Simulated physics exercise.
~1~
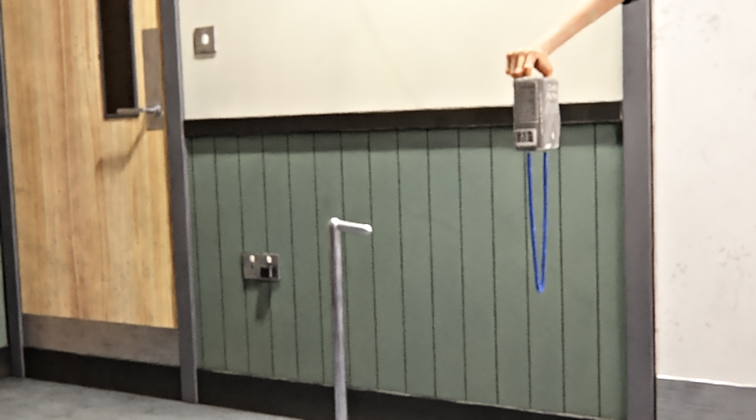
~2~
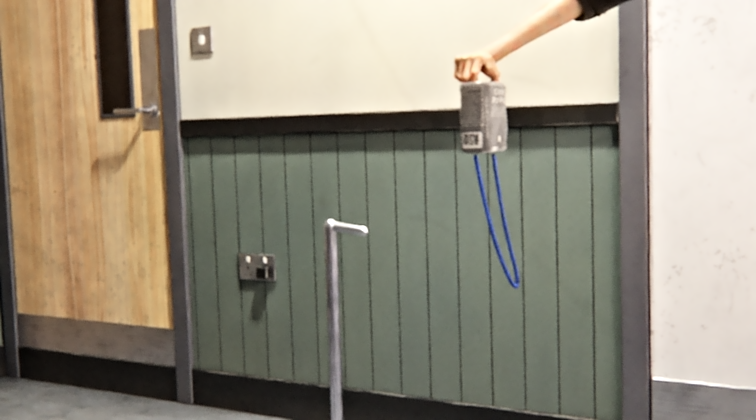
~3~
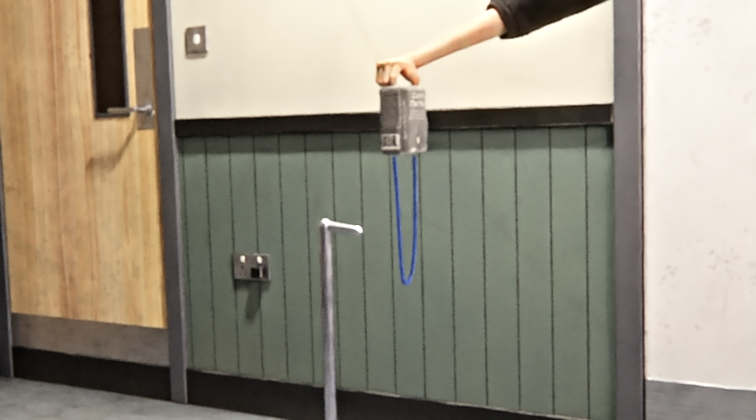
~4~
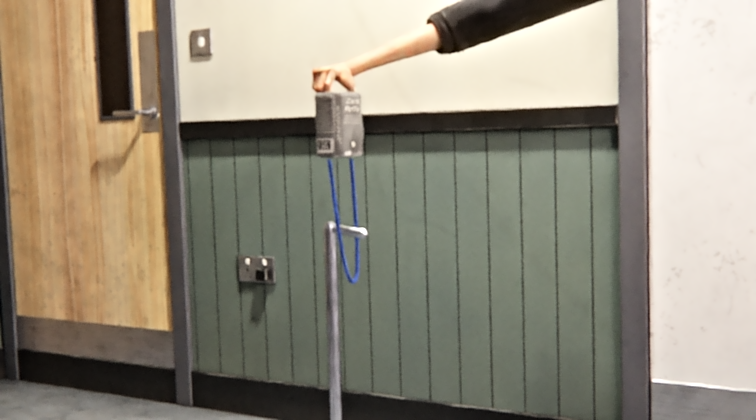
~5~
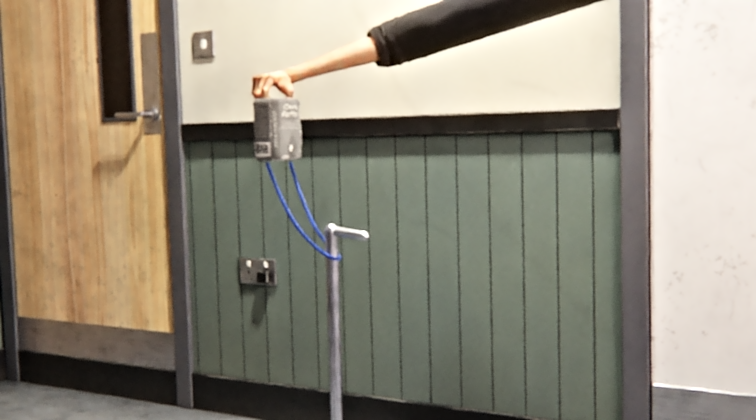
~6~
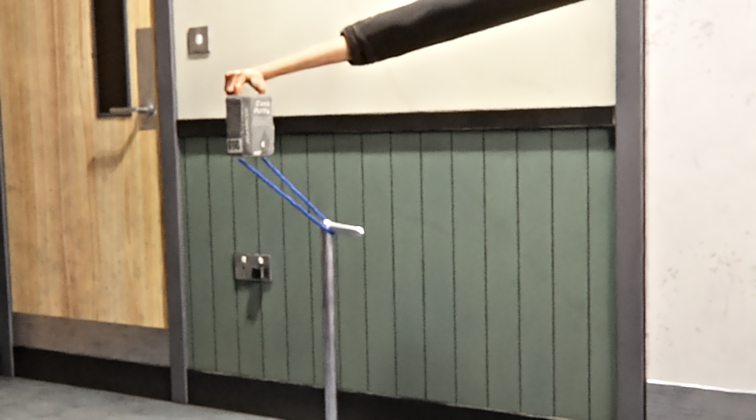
In this clip, a hand carries a grey pouch with a hanging blue loop leftward above a post with a sideways hook. The pouch passes over the post, but the loop catches at the hook and pulls tight, and the hand stops just beyond it.
